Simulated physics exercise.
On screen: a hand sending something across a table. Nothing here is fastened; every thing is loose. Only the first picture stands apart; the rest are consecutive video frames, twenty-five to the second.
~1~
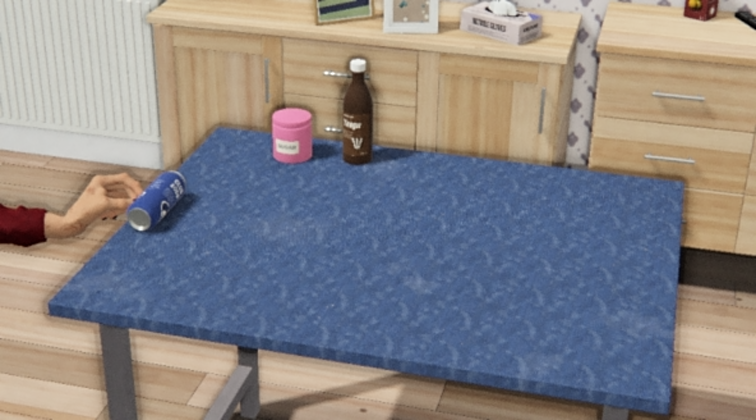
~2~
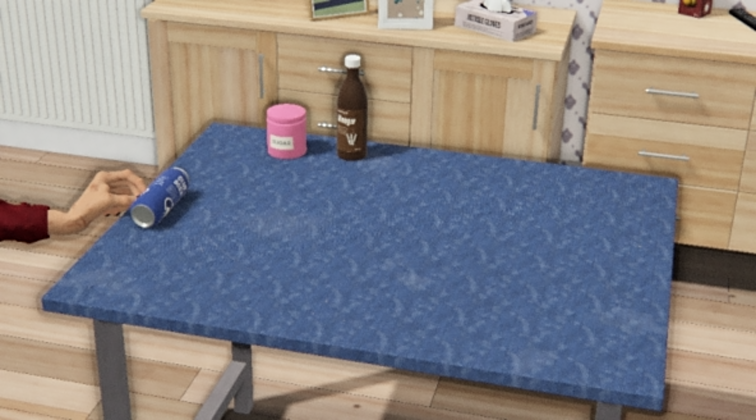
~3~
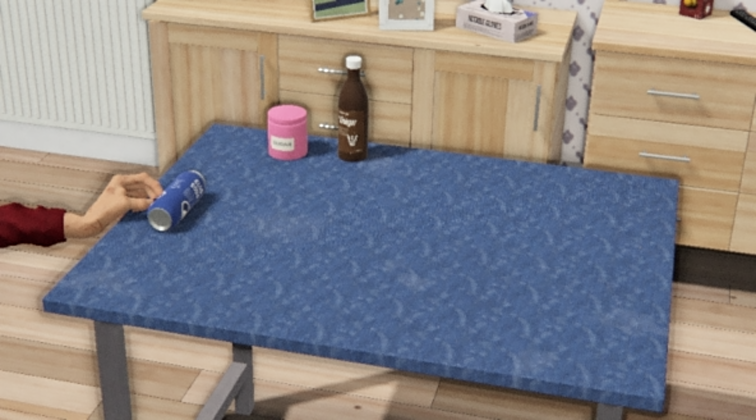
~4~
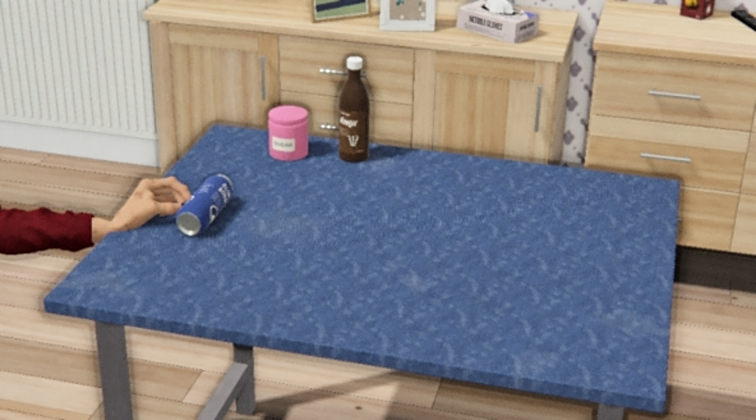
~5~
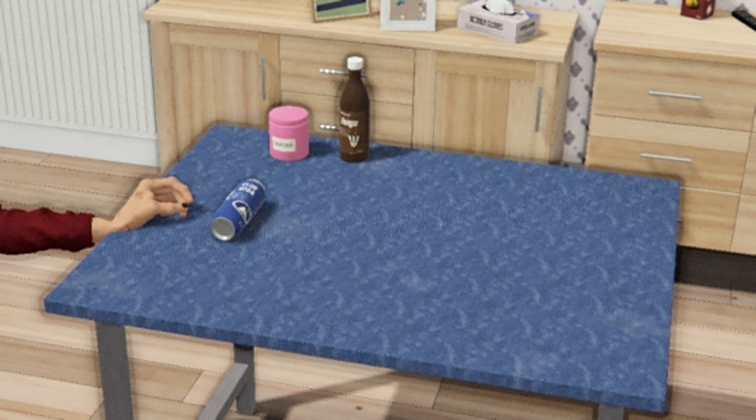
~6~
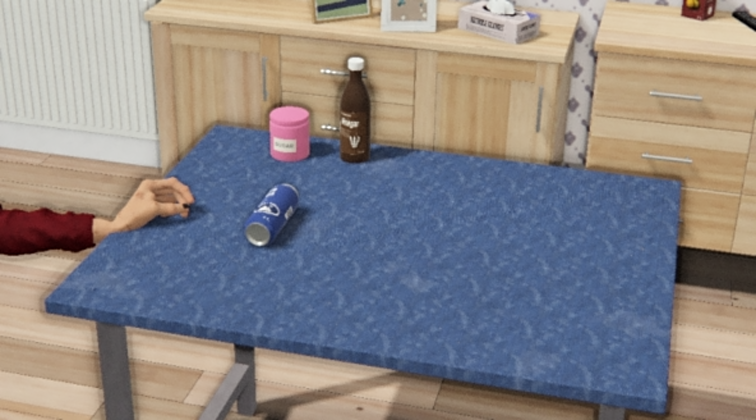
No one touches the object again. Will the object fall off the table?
Loses its perch.
Then, 0.30 s past the last view, blue can displaced well along near (526, 249).
Then, 0.70 s past the last view, blue can now off the table.
Finally, off the table, blue can.
